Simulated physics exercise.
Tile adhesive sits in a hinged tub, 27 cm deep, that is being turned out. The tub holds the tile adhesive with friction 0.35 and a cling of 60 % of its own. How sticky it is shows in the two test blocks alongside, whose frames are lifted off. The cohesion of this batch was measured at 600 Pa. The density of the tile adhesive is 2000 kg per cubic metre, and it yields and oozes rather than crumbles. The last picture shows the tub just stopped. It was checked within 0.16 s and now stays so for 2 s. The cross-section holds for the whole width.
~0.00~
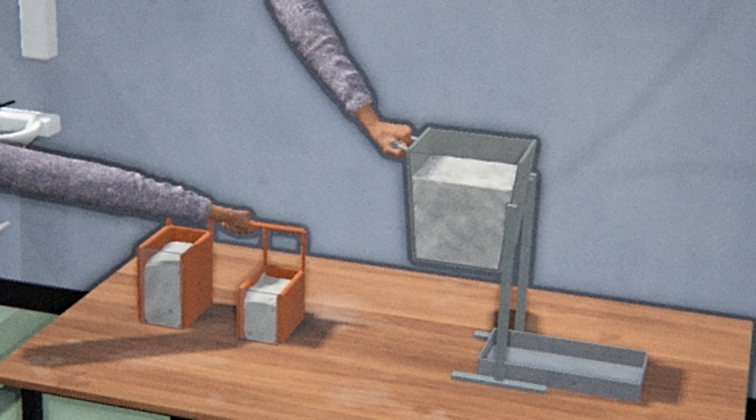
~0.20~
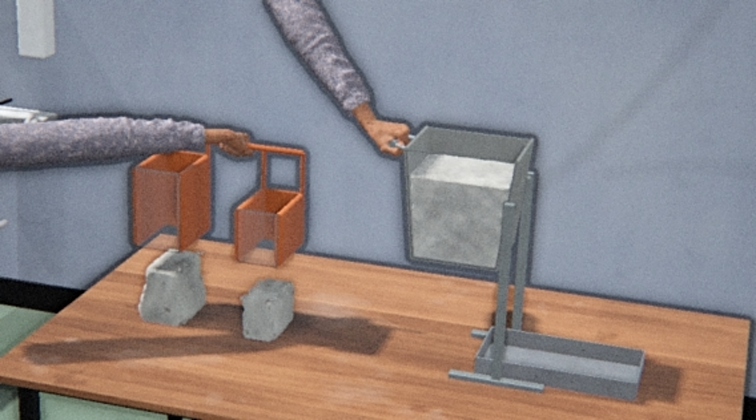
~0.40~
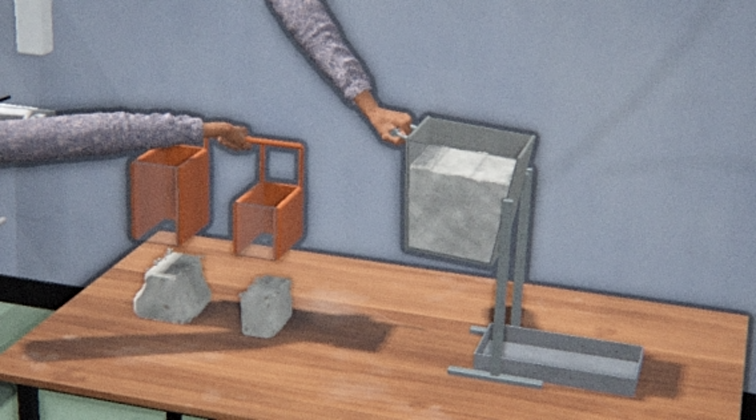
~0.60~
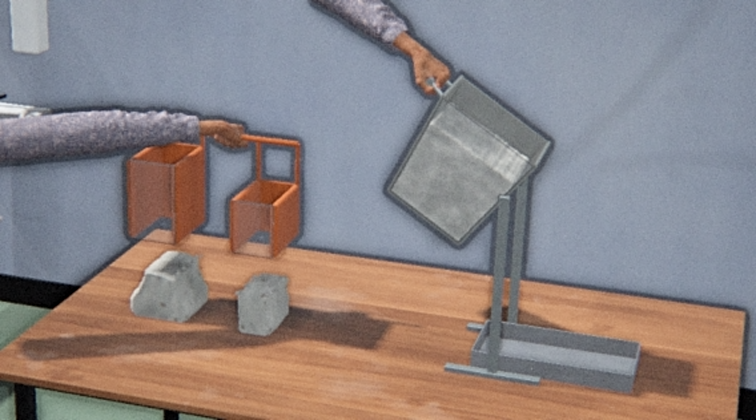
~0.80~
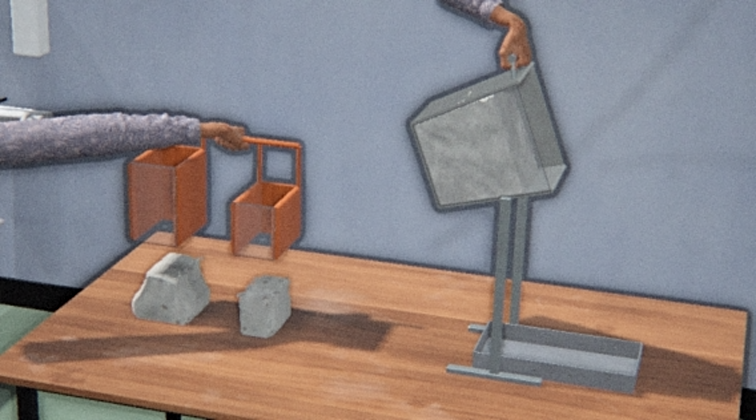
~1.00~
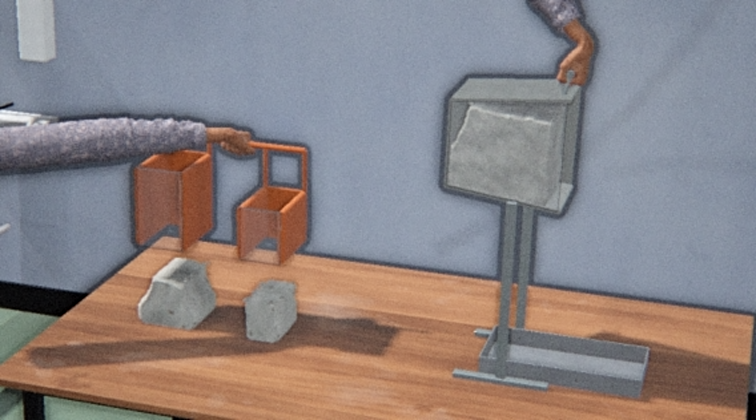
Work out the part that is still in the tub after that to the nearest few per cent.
It comes to some 57 %.
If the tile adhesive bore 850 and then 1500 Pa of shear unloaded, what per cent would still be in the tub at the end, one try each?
In that order: 65 %, 100 %.
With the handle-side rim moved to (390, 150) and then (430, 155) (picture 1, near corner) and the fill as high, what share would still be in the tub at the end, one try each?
In that order: 45 %, 75 %.
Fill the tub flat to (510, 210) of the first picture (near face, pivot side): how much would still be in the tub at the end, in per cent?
It would be near 75 %.
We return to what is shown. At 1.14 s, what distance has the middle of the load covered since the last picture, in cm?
About 5 cm.
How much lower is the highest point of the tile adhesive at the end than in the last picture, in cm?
Roughly 10 cm.
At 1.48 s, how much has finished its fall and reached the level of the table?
Some 16 per cent.
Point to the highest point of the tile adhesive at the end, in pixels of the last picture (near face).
At about (488, 151).
By 1.14 s, the tub is at 91 degrees and holds 88 %.
By 1.31 s, the tub is at 91 degrees and holds 64 %.
By 1.48 s, the tub is at 91 degrees and holds 57 %.
By 1.65 s, the tub is at 91 degrees and holds 57 %.
By 3.00 s, at the end, the tub is at 91 degrees and holds 57 %.
